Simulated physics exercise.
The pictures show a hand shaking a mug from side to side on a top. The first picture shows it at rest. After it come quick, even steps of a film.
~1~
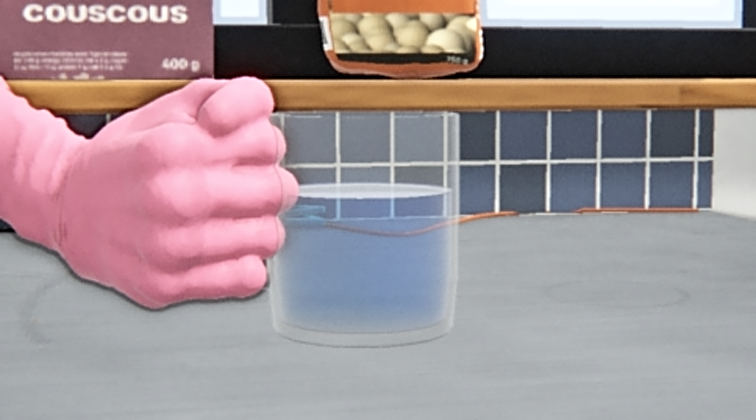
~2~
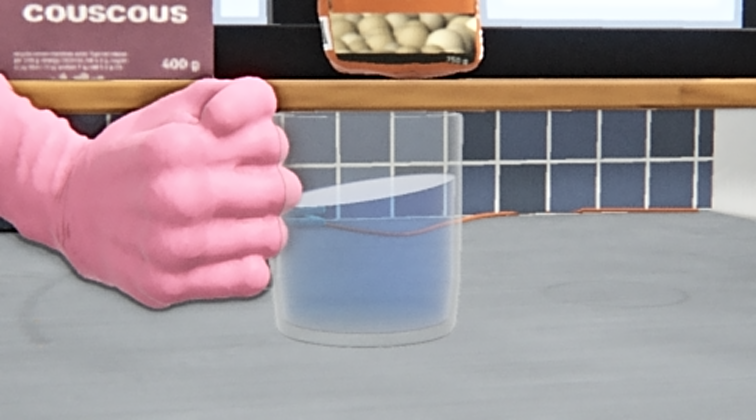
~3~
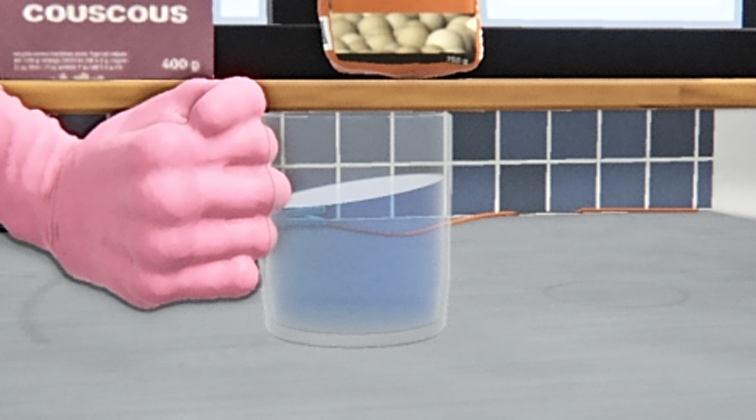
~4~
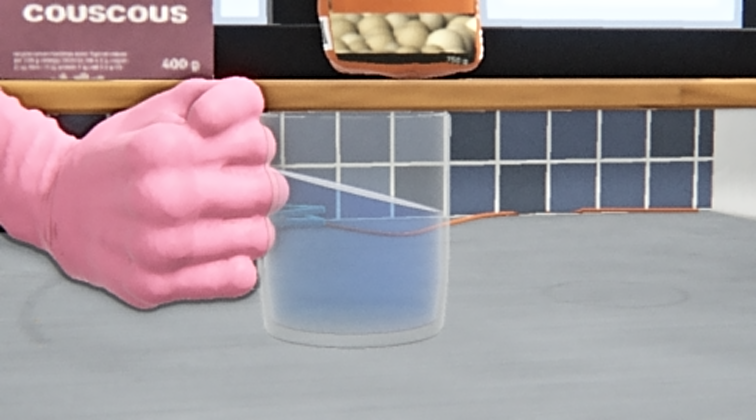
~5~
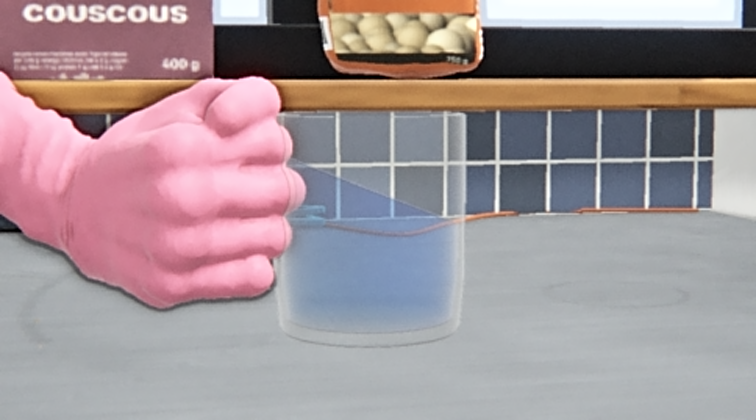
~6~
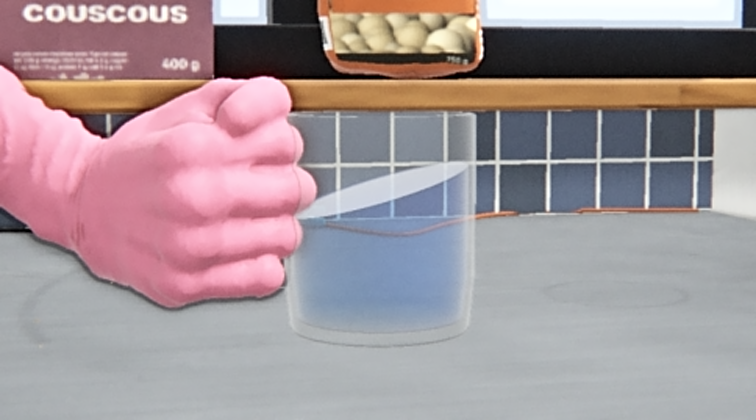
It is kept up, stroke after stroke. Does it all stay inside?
As it turns out, it loses some.
Next, the highest wave so far goes over the rim.
Finally, the highest wave so far goes over the rim; some is on the top.
